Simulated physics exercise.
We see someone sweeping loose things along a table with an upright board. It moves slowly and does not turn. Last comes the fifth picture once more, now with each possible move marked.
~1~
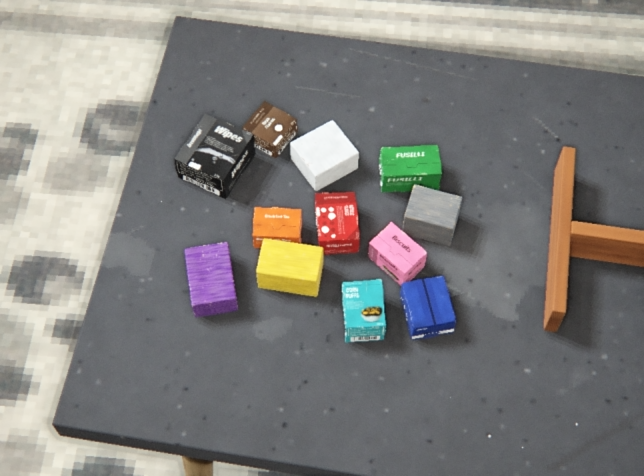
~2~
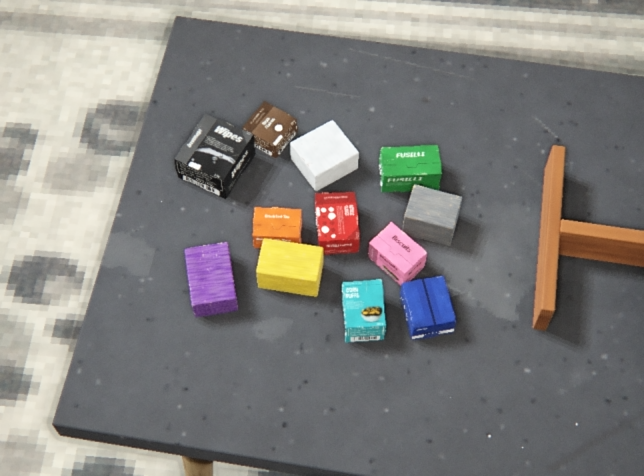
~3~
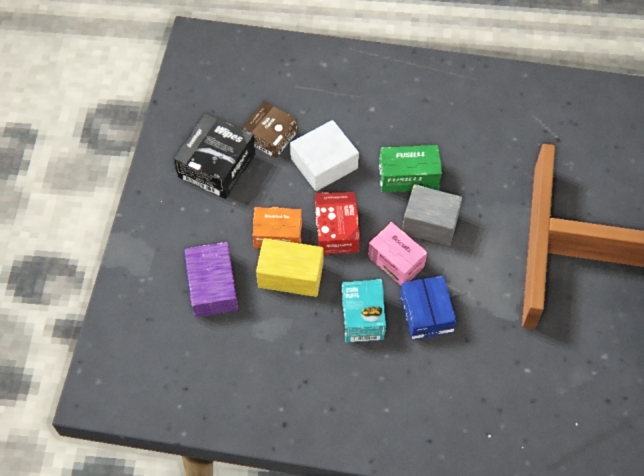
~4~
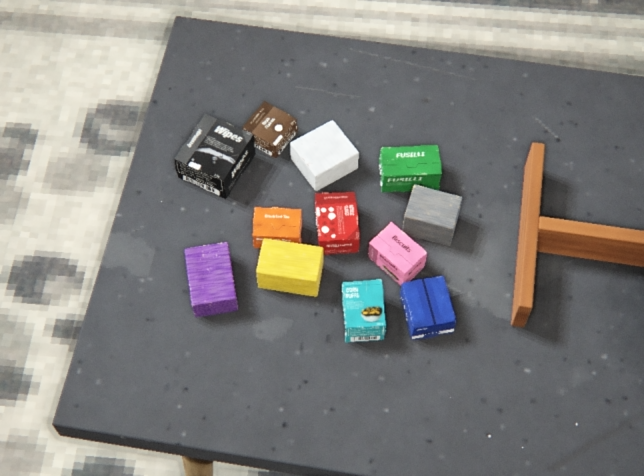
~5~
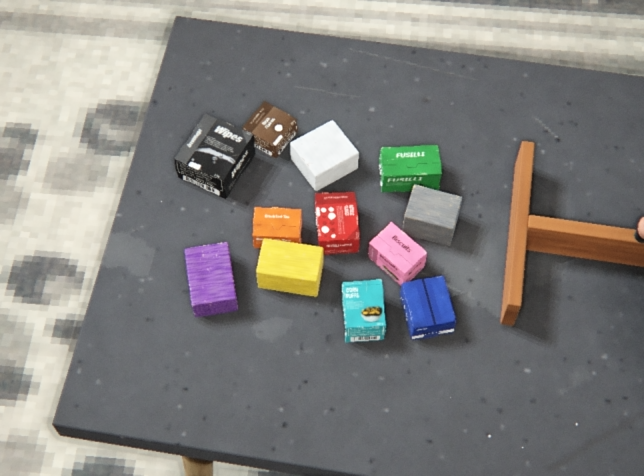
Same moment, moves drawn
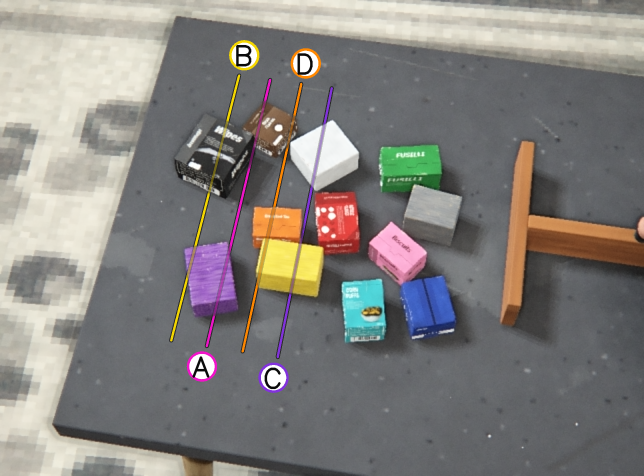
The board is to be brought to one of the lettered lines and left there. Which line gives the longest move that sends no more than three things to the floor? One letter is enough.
Up to line B.
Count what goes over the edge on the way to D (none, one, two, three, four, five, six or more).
In all, none.
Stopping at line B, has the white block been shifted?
By then, yes.
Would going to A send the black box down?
By then, yes.
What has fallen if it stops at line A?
It is the black box.
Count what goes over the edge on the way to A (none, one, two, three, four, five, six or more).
In all, one.
On the marked copy, A at (241, 203); B at (208, 199); C at (307, 213); D at (274, 208).
Taking B. A third of the way, board (408, 203); turquoise packet (325, 313); blue box (365, 304).
Two thirds of the way, board (296, 188); black box (144, 158); orange packet (173, 215).
When it is over, board (209, 175); black box over the edge; orange packet over the edge; two fallen.
As for the rest, A is within the limit but short; C is within the limit but short; D is within the limit but short.
